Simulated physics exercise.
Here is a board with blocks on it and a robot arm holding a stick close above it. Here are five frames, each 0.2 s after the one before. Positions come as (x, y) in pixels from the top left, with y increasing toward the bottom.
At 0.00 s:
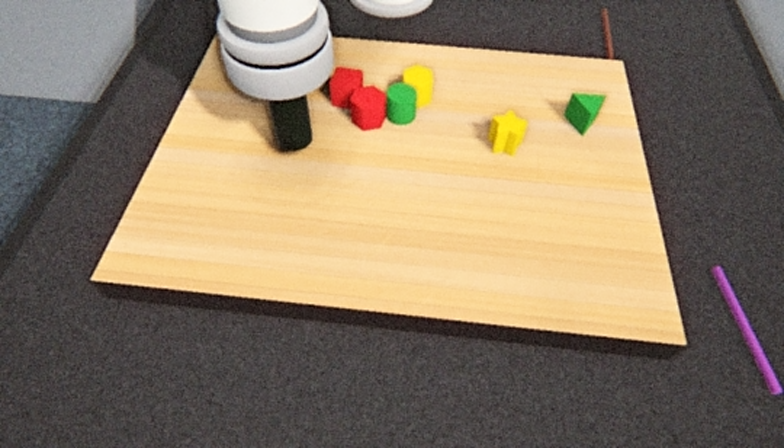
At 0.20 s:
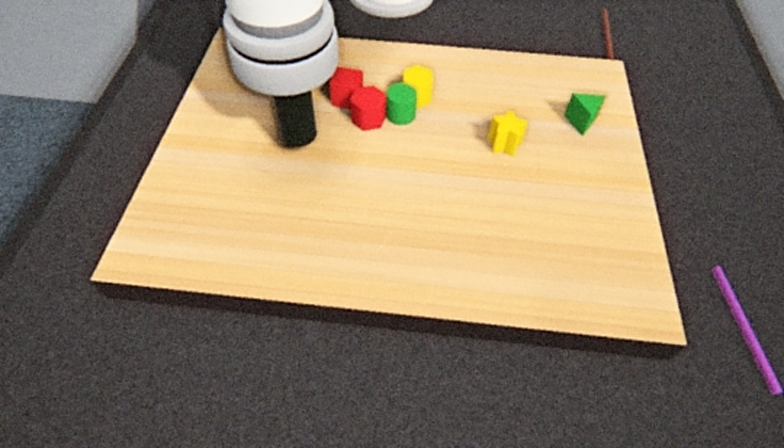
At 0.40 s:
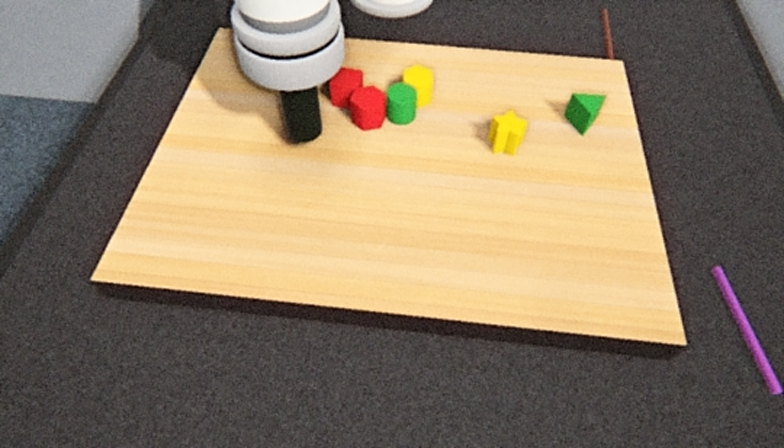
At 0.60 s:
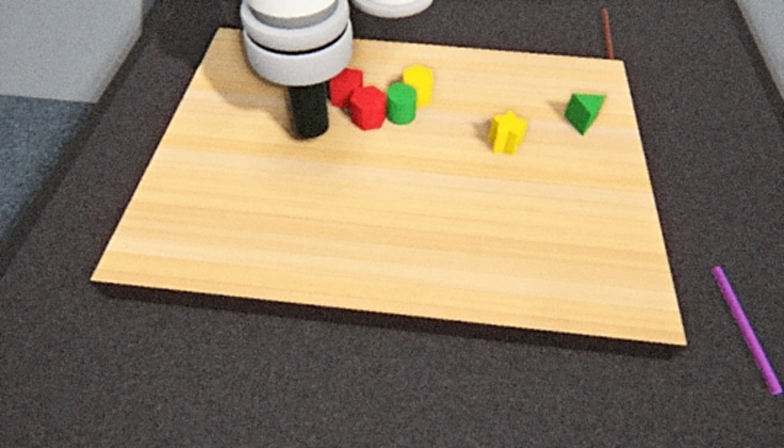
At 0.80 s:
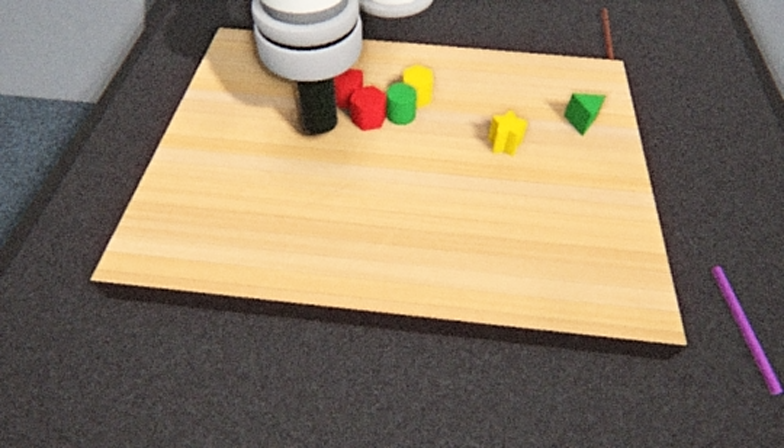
A robot arm's black stick moves slightly right and away toward still, colored blocks.
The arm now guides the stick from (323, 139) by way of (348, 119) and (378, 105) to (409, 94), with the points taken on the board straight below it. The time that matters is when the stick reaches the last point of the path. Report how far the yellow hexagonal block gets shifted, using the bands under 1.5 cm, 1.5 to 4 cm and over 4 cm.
The middle band: 1.5 to 4 cm.
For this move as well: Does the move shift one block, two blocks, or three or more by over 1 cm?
At least three of them.
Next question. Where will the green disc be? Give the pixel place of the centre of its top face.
Top centre: (452, 101).
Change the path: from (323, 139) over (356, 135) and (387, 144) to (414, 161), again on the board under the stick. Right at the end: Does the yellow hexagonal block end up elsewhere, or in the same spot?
Well, the yellow hexagonal block shifts from its place.
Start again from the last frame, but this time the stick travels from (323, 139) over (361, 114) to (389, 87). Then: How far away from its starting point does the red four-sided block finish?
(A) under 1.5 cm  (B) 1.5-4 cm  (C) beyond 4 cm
My answer is option B.
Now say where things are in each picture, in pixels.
In the first picture, stick's lower end at (295, 139); red four-sided block at (346, 76); red hexagonal block at (368, 96); green disc at (402, 92); yellow hexagonal block at (418, 75).
In the second picture, stick at (300, 135); blocks still.
In the third picture, stick at (305, 130); blocks still.
In the fourth picture, stick at (312, 126); blocks still.
In the fifth picture, stick at (321, 122); red four-sided block at (346, 76); red hexagonal block at (368, 96); green disc at (402, 92); yellow hexagonal block at (418, 75).
The first path, step by step. One third of the way, stick at (348, 102); red hexagonal block at (381, 93), turned 25° clockwise; green disc at (414, 93); yellow hexagonal block at (421, 74).
Two thirds of the way, stick at (379, 88); red four-sided block at (353, 69), turned 45° anticlockwise; red hexagonal block at (408, 93), turned 65° clockwise; green disc at (441, 97); yellow hexagonal block at (423, 73), turned 20° anticlockwise.
At the end, stick at (410, 76); red four-sided block at (353, 69), turned 45° anticlockwise; red hexagonal block at (420, 92), turned 100° clockwise; green disc at (452, 101); yellow hexagonal block at (441, 70).
